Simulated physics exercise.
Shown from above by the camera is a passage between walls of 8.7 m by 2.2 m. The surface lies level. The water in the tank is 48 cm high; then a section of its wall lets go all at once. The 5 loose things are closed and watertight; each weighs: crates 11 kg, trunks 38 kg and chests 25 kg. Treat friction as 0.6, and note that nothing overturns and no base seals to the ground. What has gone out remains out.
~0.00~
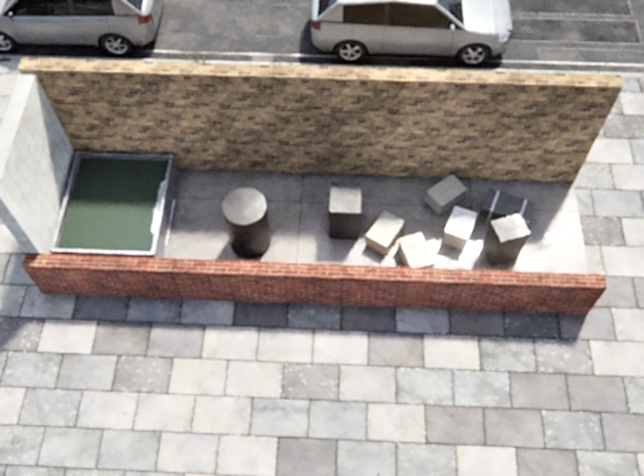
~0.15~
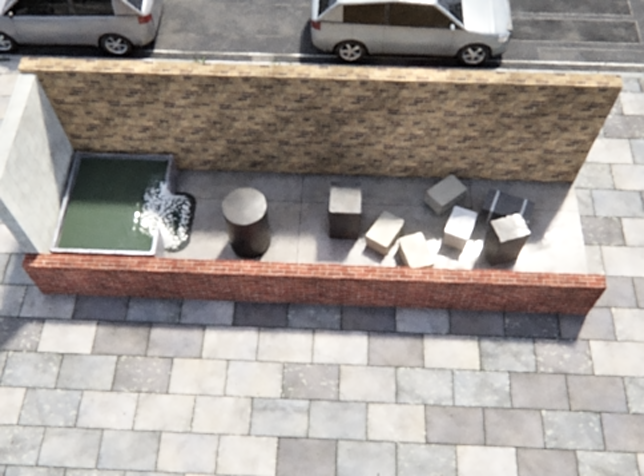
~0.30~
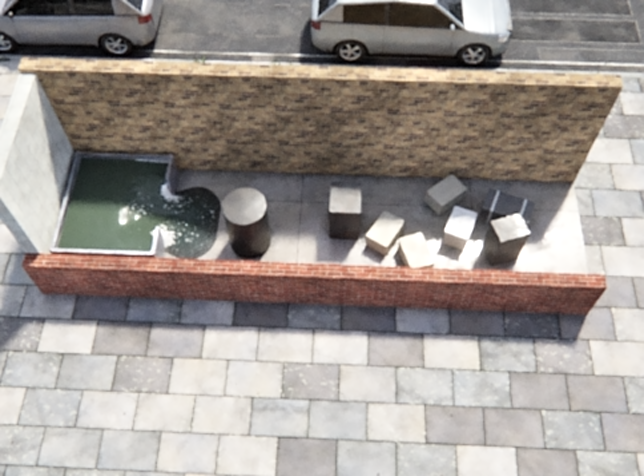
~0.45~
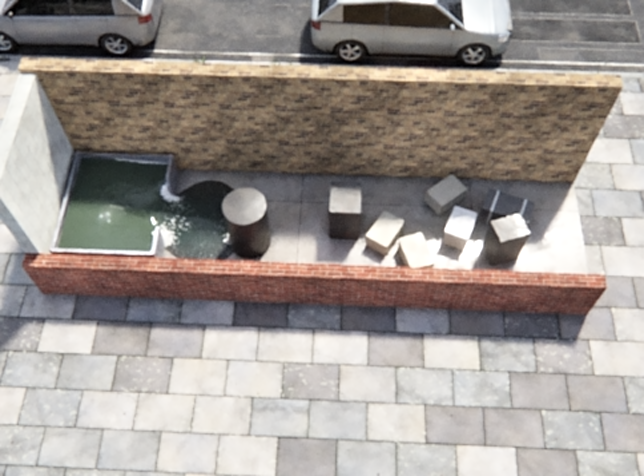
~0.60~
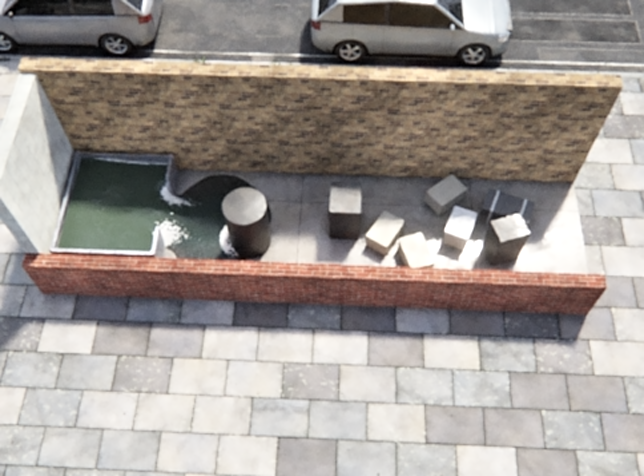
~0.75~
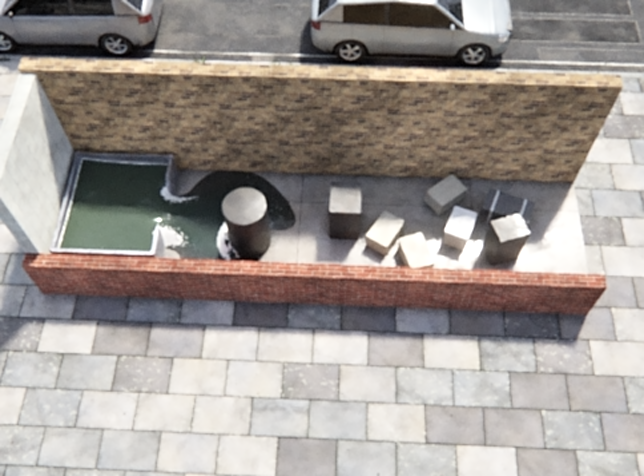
At the start, dark green water sits still in a tank at the left end of a walled passage, with blocks standing and lying to the right. Water then bursts through the tank's right side, foaming, and spreads rightward around the round column, while the blocks stay still.
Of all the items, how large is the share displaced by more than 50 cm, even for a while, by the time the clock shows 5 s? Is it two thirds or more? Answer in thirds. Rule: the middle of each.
No, it is between one and two thirds.
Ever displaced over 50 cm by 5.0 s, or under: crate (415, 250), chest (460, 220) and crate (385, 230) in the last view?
Taking them in order, the first is above the mark, the second below the mark and the third above the mark.
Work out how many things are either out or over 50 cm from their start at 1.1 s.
At that time I count 0.
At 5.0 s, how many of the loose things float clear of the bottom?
The count is 3.
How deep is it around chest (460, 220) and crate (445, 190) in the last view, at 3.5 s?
Roughly 6 and 9 cm.
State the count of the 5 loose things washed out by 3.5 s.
Tally: 0.
After 1.1 s 0 of 5 are over 50 cm from their spots; 0 afloat.
After 2.2 s 0 of 5 are over 50 cm from their spots; 0 afloat.
After 3.5 s 0 of 5 are over 50 cm from their spots; 2 afloat.
After 5.0 s 2 of 5 are over 50 cm from their spots, and 2 have been at some point; 3 afloat.
